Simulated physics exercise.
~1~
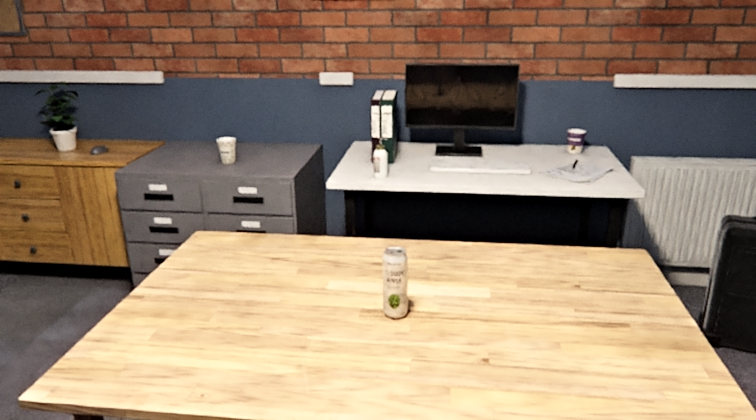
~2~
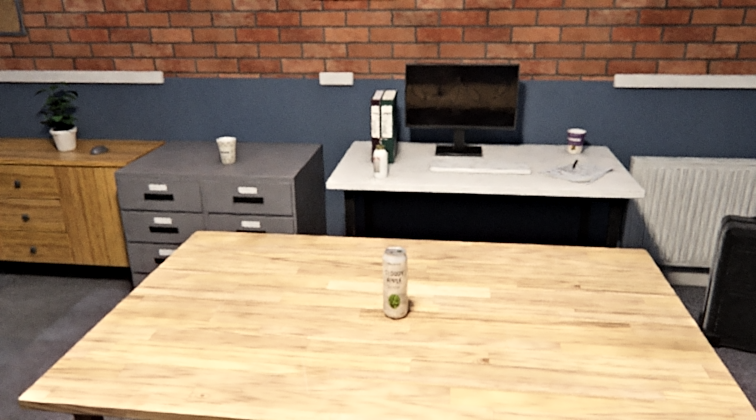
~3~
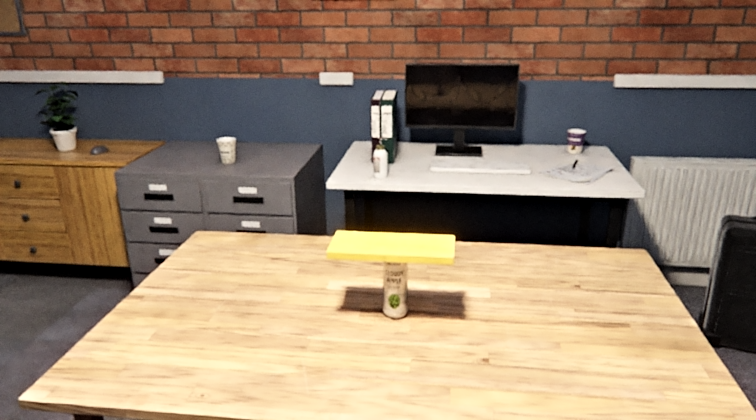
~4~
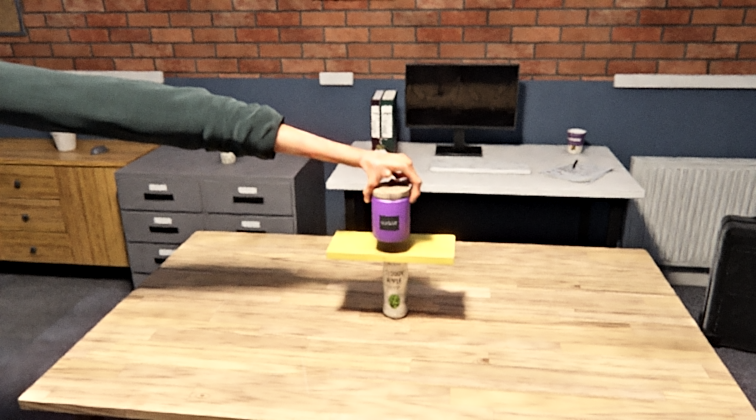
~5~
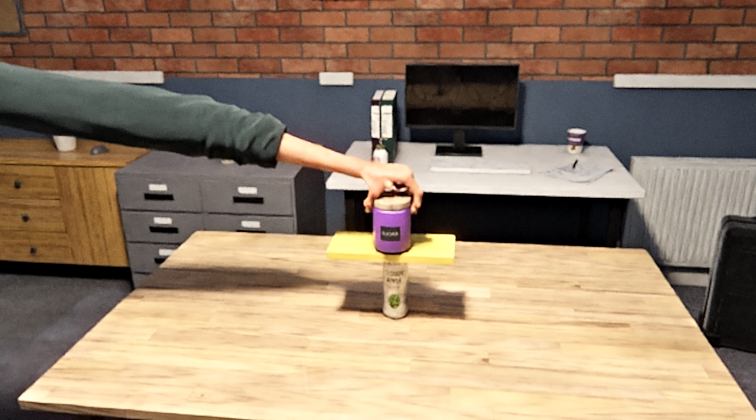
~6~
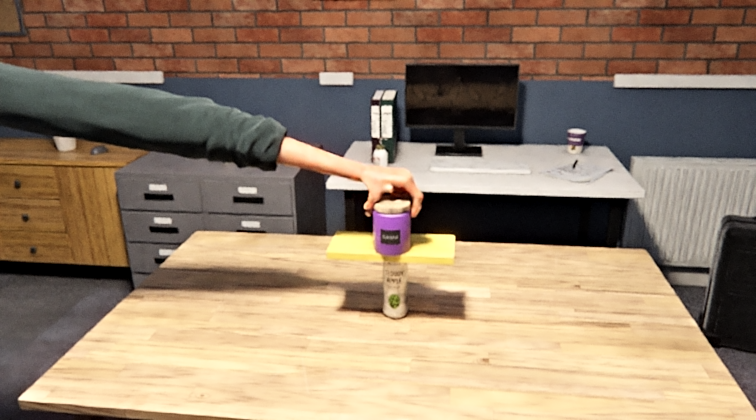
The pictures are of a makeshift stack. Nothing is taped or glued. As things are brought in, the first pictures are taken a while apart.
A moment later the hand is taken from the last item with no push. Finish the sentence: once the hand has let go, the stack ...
The stack stands firm.
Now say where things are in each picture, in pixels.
The last thing is not in view yet, in the first picture.
The last thing is not in view yet, in the second picture.
The last thing is not in view yet; yellow board (392, 247), in the third picture.
On its way; purple jar (391, 211); yellow board (392, 247), in the fourth picture.
On its way; purple jar (392, 222); yellow board (392, 247), in the fifth picture.
In place under the hand; purple jar (392, 225); yellow board (392, 247), in the sixth picture.
Then, 0.10 s after the last picture, nothing has stirred.
Then, 0.40 s after the last picture, purple jar resting near (392, 225).
At rest, all 3 in place. Seen from the same camera at the end, purple jar near (392, 225). The stack holds.
